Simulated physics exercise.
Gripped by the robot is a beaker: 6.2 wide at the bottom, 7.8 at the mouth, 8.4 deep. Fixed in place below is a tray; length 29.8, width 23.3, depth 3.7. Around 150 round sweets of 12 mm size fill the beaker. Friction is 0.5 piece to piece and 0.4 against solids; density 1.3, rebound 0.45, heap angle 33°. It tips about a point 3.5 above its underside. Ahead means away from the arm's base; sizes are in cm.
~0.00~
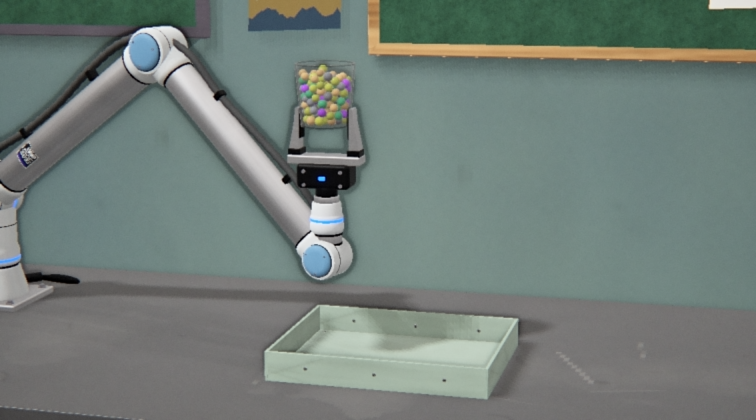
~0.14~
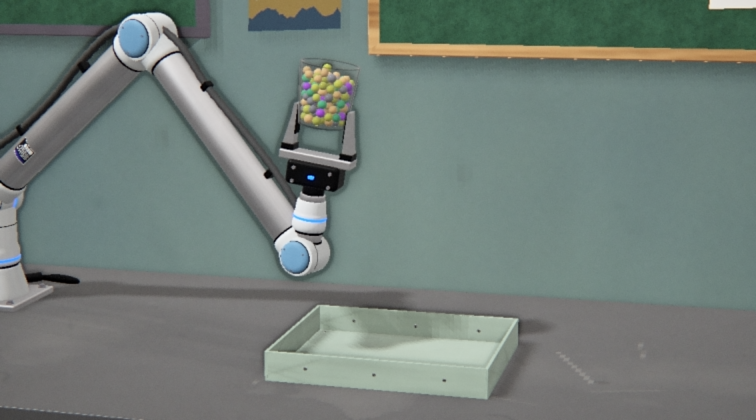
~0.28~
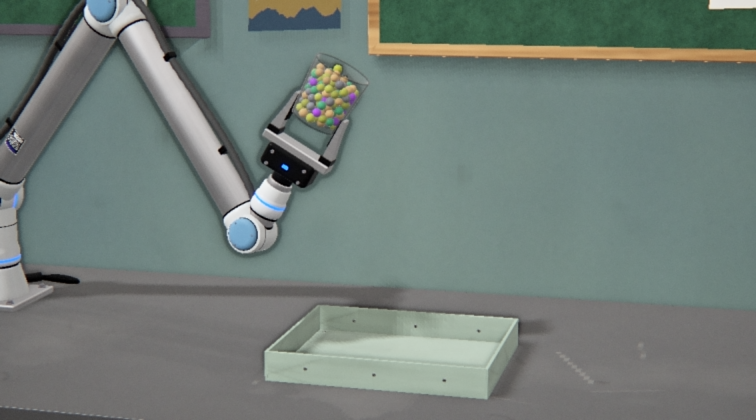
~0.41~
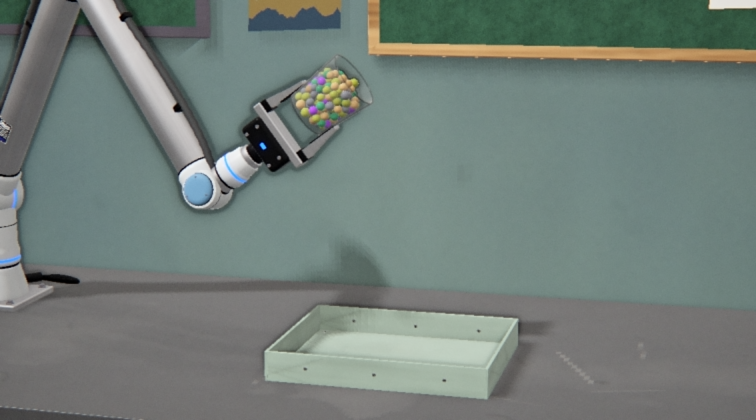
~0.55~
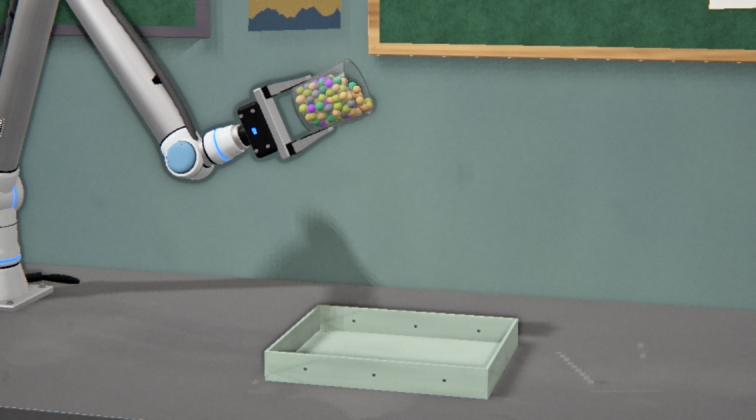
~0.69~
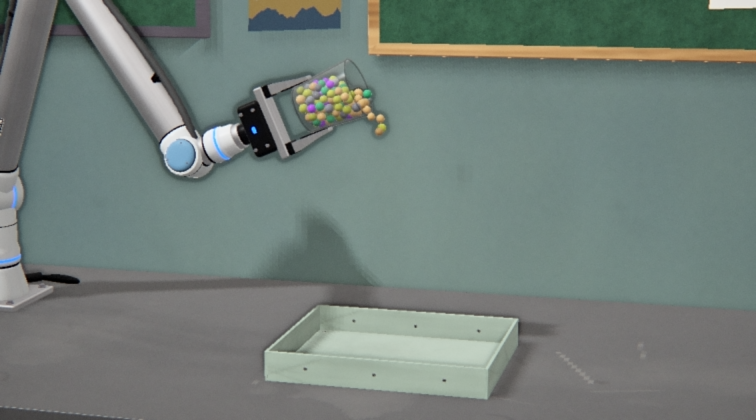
A robot arm holding a clear beaker of colourful round sweets above an open, pale green tray tilts it steadily to the right until the sweets slide toward the rim and a few spill over the edge.
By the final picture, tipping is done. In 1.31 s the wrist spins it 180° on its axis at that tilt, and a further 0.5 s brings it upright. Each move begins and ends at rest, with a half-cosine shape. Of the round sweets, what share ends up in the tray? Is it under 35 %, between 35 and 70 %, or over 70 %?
Under 35 %.
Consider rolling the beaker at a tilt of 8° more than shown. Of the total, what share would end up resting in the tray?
Then roughly 25 per cent.
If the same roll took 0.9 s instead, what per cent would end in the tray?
Then roughly 10 per cent.
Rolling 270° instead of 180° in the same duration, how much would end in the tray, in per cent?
Around 15 %.
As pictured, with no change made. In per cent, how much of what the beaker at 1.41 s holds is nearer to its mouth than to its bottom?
Looks like around 45 per cent to me.
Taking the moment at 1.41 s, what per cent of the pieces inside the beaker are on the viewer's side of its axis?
I'd say about 40 per cent sits in the front half.
After 1.41 s, tipped 67°, highest piece 40 above the table; 138 in the beaker, 5 in the tray, 3 in flight or on a rim.
After 2.14 s, tipped 55°, highest piece 39 above the table; 128 in the beaker, 18 in the tray.
After 2.70 s, upright, highest piece 41 above the table; 128 in the beaker, 18 in the tray.
After 3.40 s, upright, highest piece 41 above the table; 128 in the beaker, 18 in the tray.
In the end, 128 in the beaker, 18 in the tray. That is 12 % in the tray.
